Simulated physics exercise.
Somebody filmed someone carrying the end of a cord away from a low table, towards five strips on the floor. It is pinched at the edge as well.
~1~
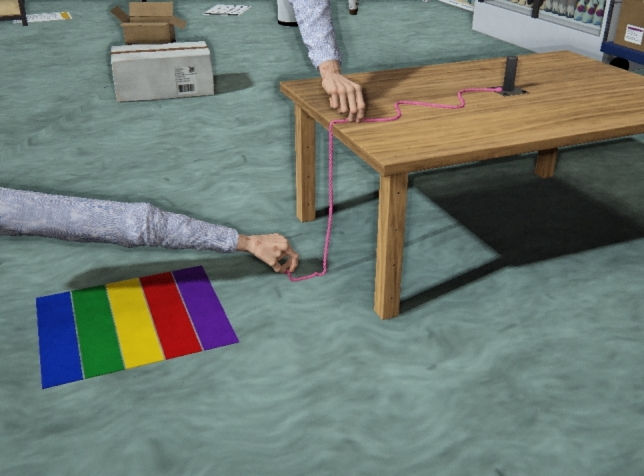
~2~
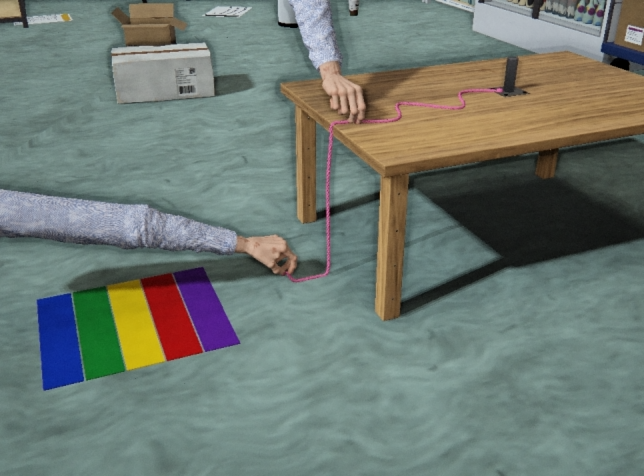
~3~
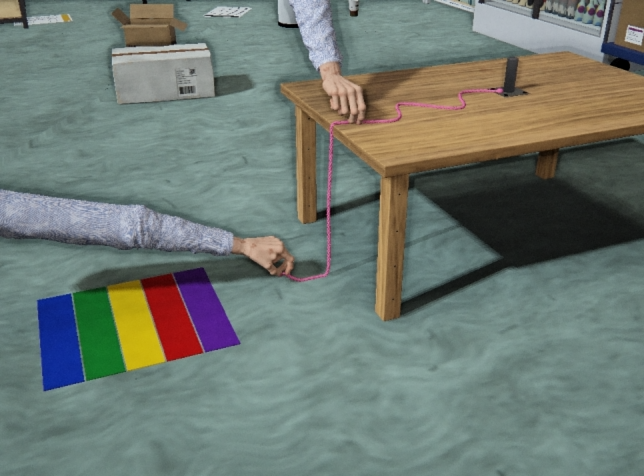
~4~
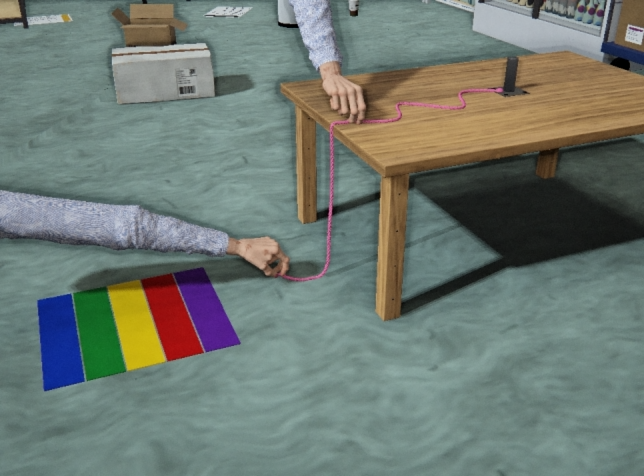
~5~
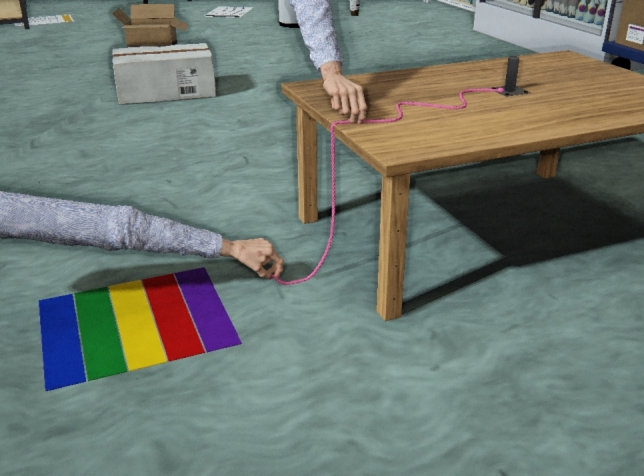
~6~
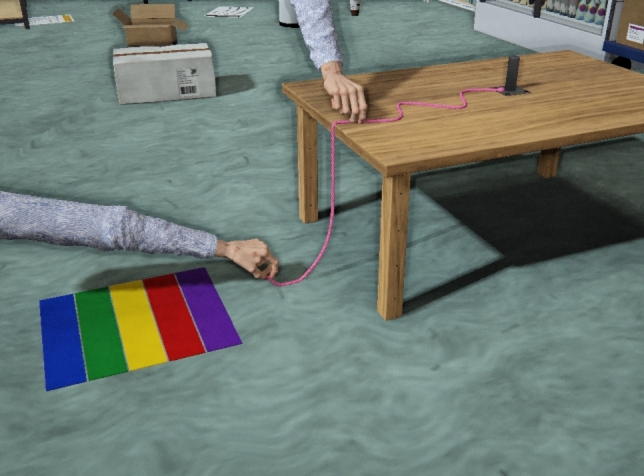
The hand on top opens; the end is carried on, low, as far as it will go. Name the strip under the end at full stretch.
The end stops over the green strip.
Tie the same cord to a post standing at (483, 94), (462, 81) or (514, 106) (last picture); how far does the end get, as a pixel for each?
In that order: (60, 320), (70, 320) and (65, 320).
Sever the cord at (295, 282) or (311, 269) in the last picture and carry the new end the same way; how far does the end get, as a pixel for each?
Try by try, around (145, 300) and (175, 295).
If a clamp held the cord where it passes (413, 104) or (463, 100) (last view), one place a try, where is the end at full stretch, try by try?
About (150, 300) and (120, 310).
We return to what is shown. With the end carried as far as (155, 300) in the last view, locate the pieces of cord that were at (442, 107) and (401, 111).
Near (409, 107) and (350, 118).
Early on, end near (155, 300); over red.
Midway, end near (119, 308); over yellow.
At the end of the slack, end near (98, 312); over green. It gets as far as the green strip.
